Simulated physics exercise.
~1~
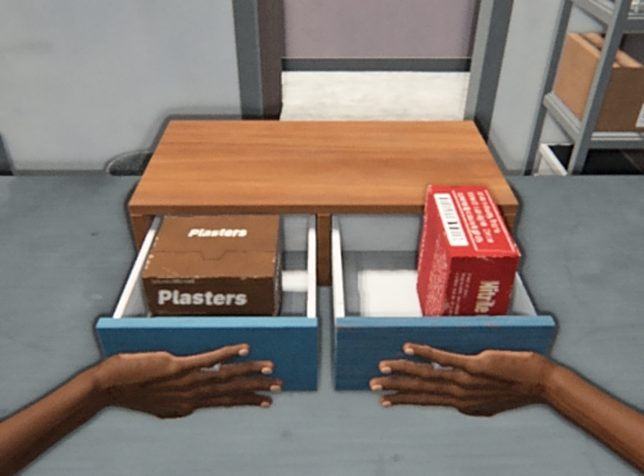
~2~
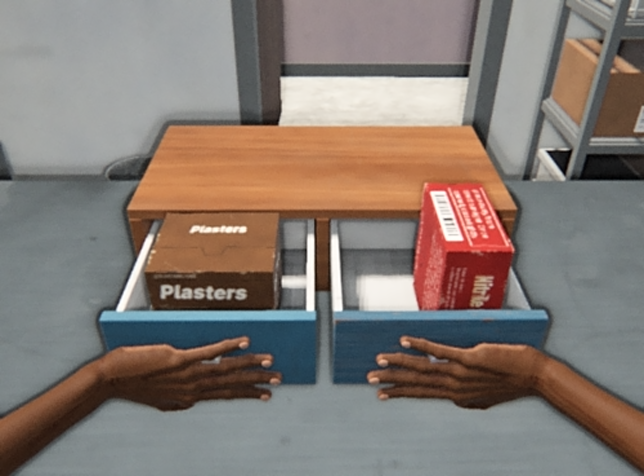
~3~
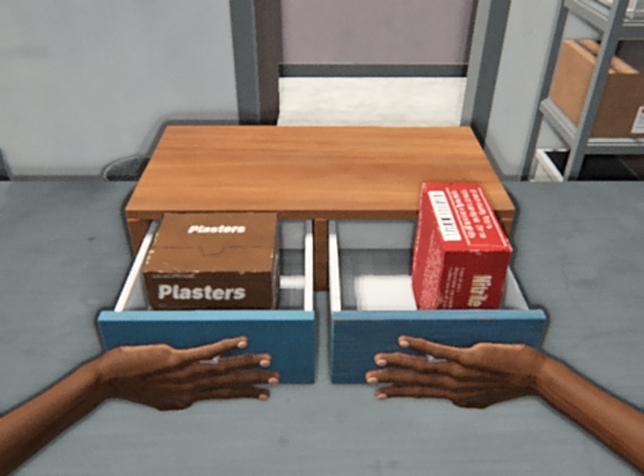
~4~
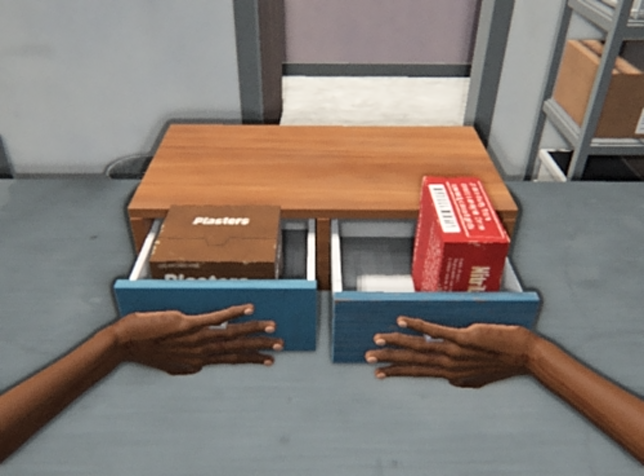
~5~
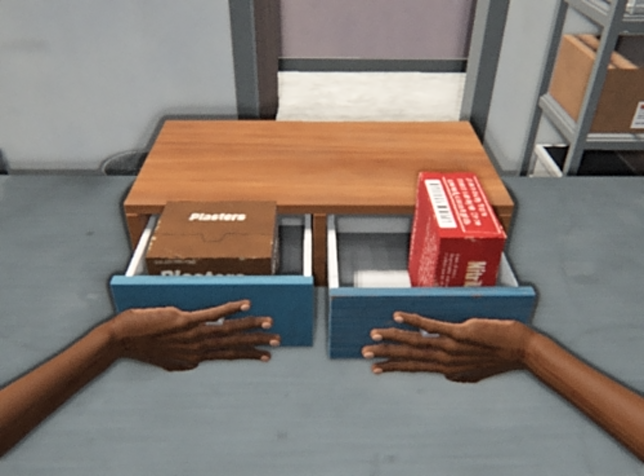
Two blue-fronted drawers stand open side by side in a low wooden chest on a grey surface, seen from the front and slightly above, with the view swaying a little. The left drawer holds a brown box marked Plasters, and the right one holds a taller red box against its right side. Behind are a grey wall, a doorway and, at the right, shelving with a cardboard box. A hand at each drawer front moves inward as both drawers slide back slightly, pause, then slide in a little further. At the end both remain partly open, the boxes still showing.
